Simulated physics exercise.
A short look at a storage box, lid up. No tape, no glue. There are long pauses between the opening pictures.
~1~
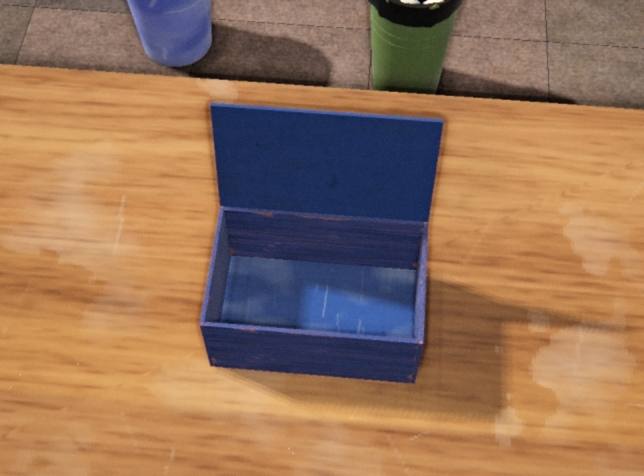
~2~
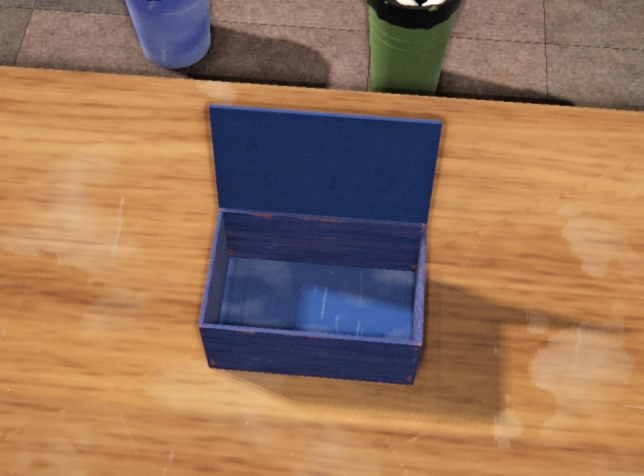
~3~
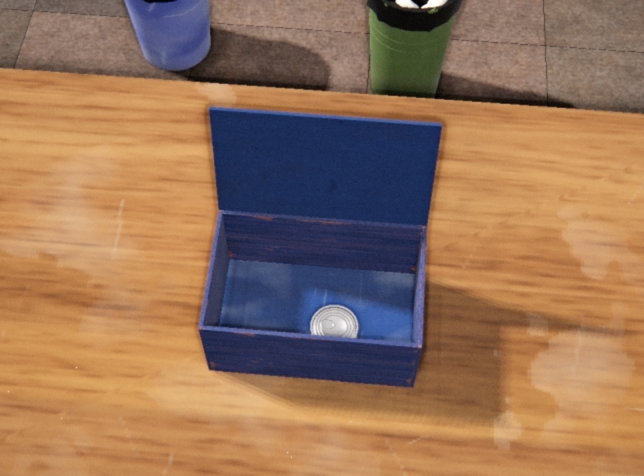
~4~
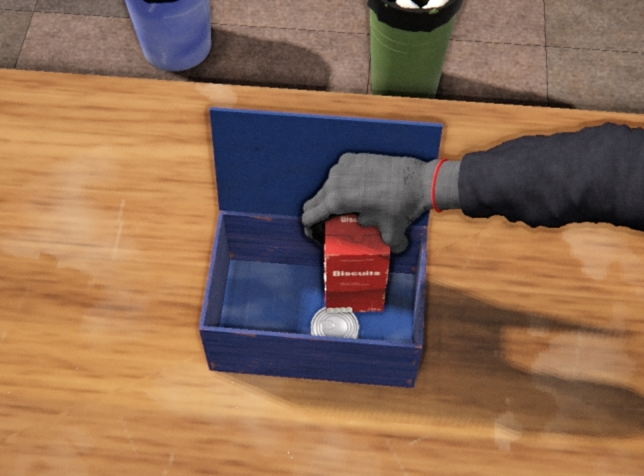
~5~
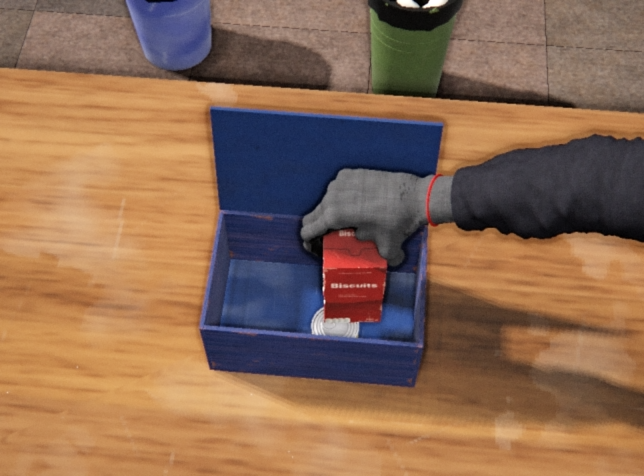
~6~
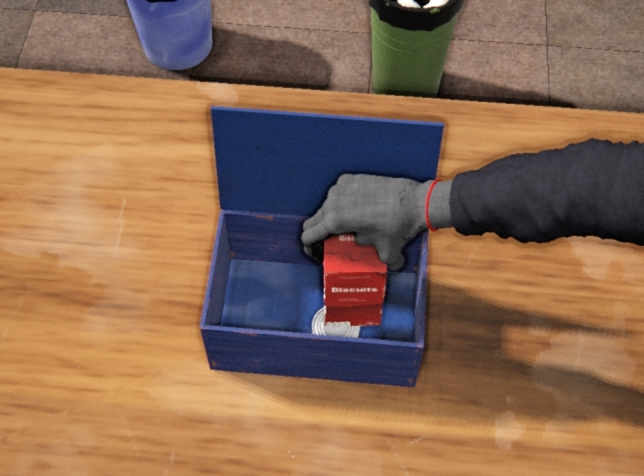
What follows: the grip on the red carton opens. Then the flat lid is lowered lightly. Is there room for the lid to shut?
In the end the lid will not close.
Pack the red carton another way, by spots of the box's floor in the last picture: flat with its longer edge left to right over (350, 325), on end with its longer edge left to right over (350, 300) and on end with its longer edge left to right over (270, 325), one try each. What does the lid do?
In the first case it closes; in the second case it stays ajar; in the third case it stays ajar.
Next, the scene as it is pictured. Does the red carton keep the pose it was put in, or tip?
The red carton ends up tilted.
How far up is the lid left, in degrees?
Some 90° above the rim.
Then, 0.40 s past the last view, red carton rocked 41° from its first pose near (376, 264).
Then, 1.80 s past the last view, lid 81° above the rim; red carton rocked 48° from its first pose near (380, 268).
Finally, lid 90° above the rim; down or leaning hard in the box, red carton; yellow tin still in place. Final places as the last picture's camera would see them, red carton near (382, 270).
